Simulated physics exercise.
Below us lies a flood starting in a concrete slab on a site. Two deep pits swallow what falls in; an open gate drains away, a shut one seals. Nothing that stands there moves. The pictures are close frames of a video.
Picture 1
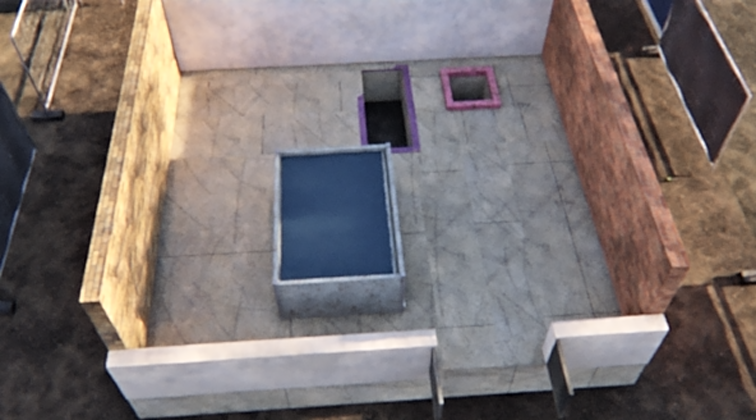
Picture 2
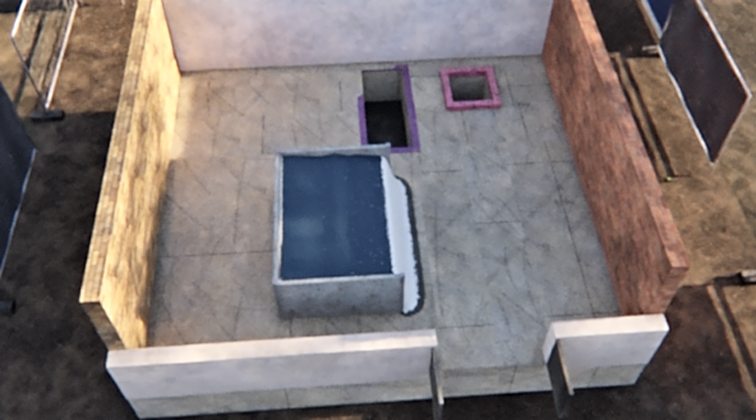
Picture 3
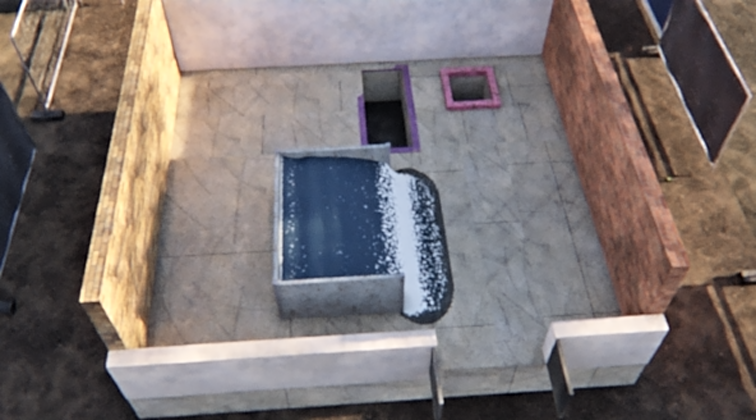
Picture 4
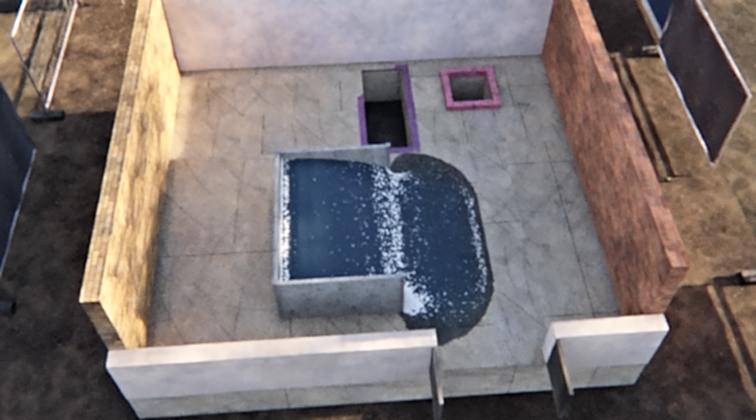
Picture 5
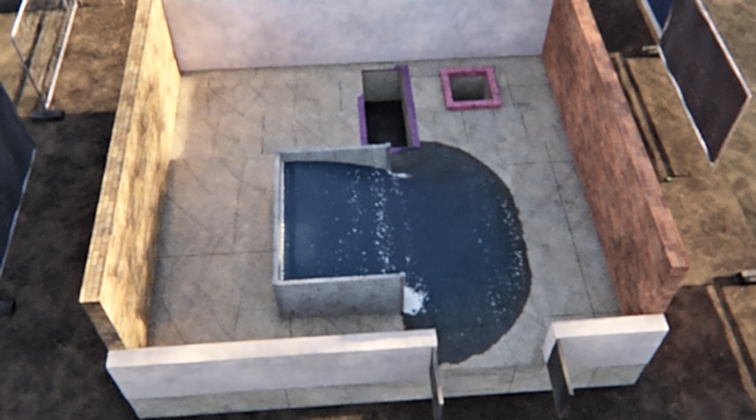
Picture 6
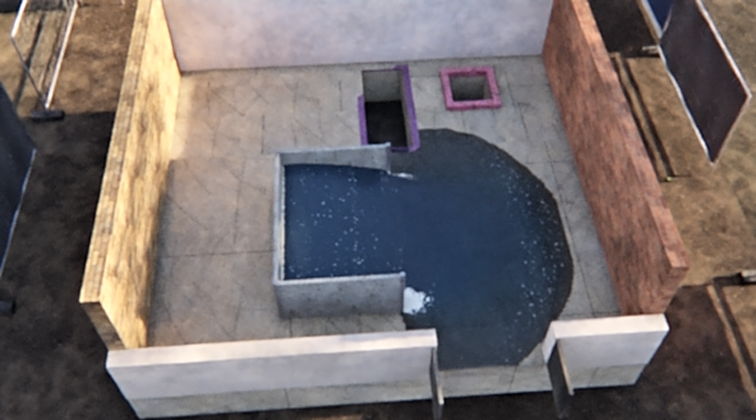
On a walled concrete slab at a building site, a raised rectangular tank holds still, dark blue water near two rimmed pits. The tank's right side opens and water pours out in a white, foaming band, then spreads rightward across the floor in a widening, rounded dark pool flecked with white.
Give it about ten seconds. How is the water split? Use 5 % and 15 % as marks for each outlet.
In the end: The gate takes over 15 %; the pink pit takes from 5 to 15 %; the purple pit takes over 15 %.
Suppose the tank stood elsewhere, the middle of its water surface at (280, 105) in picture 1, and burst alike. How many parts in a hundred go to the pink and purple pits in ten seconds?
In per cent: Pink 0, purple 70.
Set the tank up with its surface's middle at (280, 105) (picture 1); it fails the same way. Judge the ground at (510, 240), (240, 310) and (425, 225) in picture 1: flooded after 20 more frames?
One after the other: Flooded, not flooded, covered.
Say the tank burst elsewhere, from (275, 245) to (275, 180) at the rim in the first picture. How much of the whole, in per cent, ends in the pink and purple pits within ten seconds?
In per cent: Pink 0, purple 25.
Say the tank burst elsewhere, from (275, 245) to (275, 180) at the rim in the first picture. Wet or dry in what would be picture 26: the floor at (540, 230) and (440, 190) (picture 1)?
In that order: Clear, dry.
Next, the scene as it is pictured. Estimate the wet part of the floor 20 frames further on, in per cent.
I make it 45 per cent.
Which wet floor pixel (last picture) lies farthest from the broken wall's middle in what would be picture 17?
At about (536, 60).
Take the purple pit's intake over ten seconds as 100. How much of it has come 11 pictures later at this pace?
Some 0 per cent.
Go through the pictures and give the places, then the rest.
Still water in the tank at (336, 213), in the first frame.
Water pours out at (392, 230) and has run to a hidden place, in the second frame.
The front is at (412, 173), out from the gap at (392, 233), in the third frame.
Water pours out at (392, 234) and has run to (427, 159), in the fourth frame.
Water pours out at (392, 235) and has run to (457, 152), in the fifth frame.
Water pours out at (392, 235) and has run to (537, 182), in the sixth frame.
A moment on, water covers 40 % of the floor; the gate 1 %, the pink pit 0 %, the purple pit 0 %.
Next, water covers 40 % of the floor; the gate 3 %, the pink pit 0 %, the purple pit 0 %.
Then, water covers 45 % of the floor; the gate 8 %, the pink pit 1 %, the purple pit 1 %.
Later, water covers 65 % of the floor; the gate 15 %, the pink pit 6 %, the purple pit 11 %.
In the end, water covers 85 % of the floor; the gate 20 %, the pink pit 7 %, the purple pit 22 %.
